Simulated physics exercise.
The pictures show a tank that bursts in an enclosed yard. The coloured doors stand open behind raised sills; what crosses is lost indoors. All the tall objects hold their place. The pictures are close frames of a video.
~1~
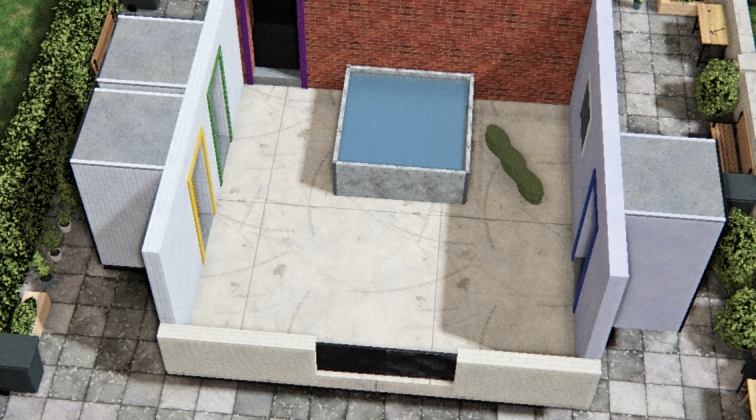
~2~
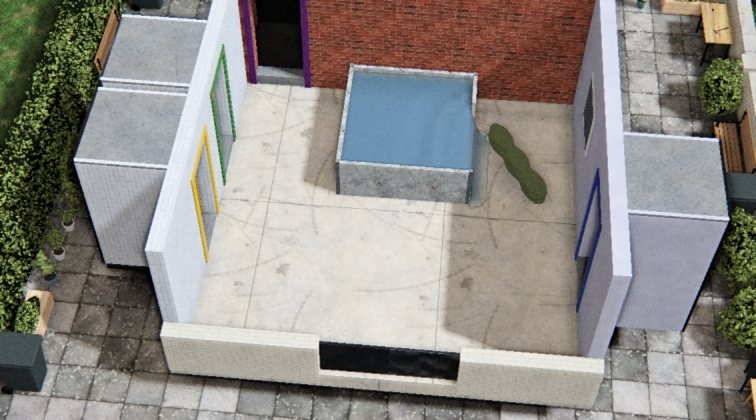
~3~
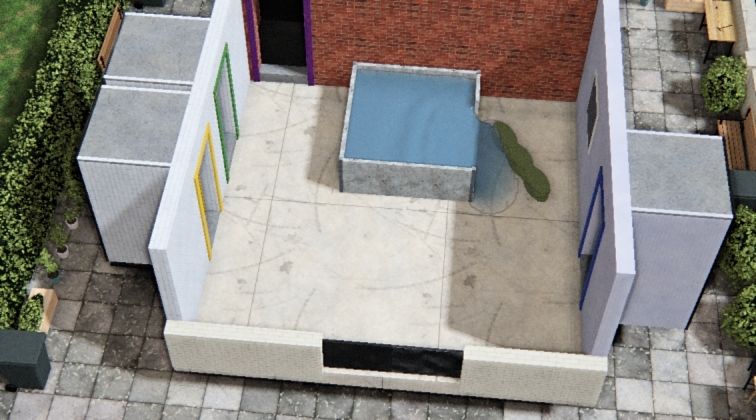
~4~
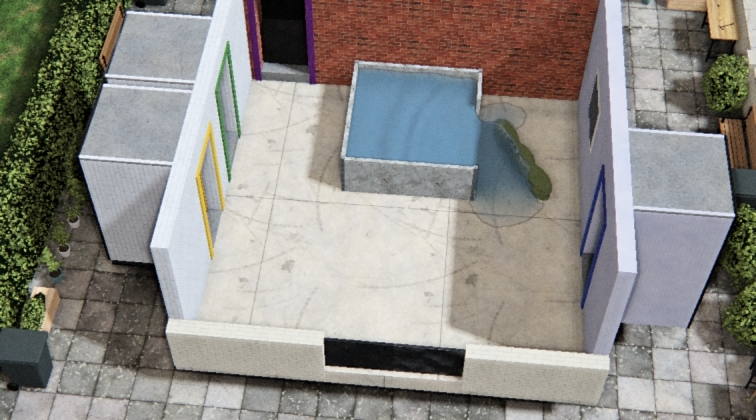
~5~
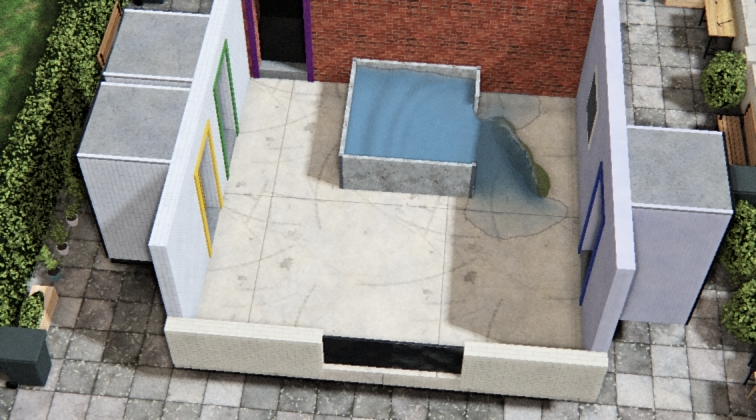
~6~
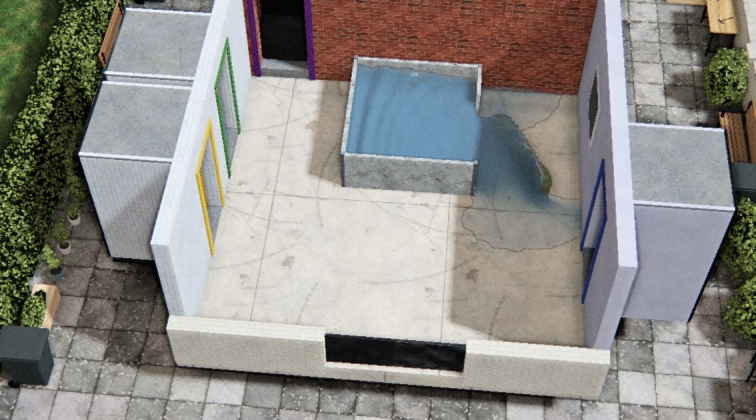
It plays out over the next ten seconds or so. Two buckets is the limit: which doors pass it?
One by one: The green door stays under that; the yellow door takes more than that; the blue door takes more than that; the purple door stays under that.
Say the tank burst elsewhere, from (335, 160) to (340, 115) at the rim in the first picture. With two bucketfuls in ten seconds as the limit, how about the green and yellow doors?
Then: The green door passes that mark, the yellow door is over.
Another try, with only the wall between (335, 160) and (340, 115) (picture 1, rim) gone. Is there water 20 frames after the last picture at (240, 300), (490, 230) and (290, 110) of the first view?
In that order: Covered, dry, wet.
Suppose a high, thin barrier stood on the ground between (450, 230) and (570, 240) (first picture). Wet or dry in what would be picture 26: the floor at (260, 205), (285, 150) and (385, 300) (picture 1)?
One after the other: Flooded, free of water, dry.
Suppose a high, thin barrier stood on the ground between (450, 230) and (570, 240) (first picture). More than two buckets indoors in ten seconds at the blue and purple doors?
The blue one takes less; the purple one holds.
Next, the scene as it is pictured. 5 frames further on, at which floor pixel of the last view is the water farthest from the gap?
Around (579, 351).
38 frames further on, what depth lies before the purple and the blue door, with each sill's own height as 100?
In turn 10 and 120 per cent.
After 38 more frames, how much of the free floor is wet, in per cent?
I make it 90 per cent.
A moment on, water covers 30 % of the floor; the green door not reached, the yellow door not reached, the blue door under two buckets in, the purple door not reached.
Next, water covers 40 % of the floor; the green door not reached, the yellow door not reached, the blue door over two buckets in, the purple door not reached.
Then, water covers 55 % of the floor; the green door not reached, the yellow door not reached, the blue door over two buckets in, the purple door wet at the sill, nothing in.
Later, water covers 90 % of the floor; the green door wet at the sill, nothing in, the yellow door over two buckets in, the blue door over two buckets in, the purple door wet at the sill, nothing in.
In the end, water covers 95 % of the floor; the green door wet at the sill, nothing in, the yellow door far over two buckets in, the blue door over two buckets in, the purple door wet at the sill, nothing in.
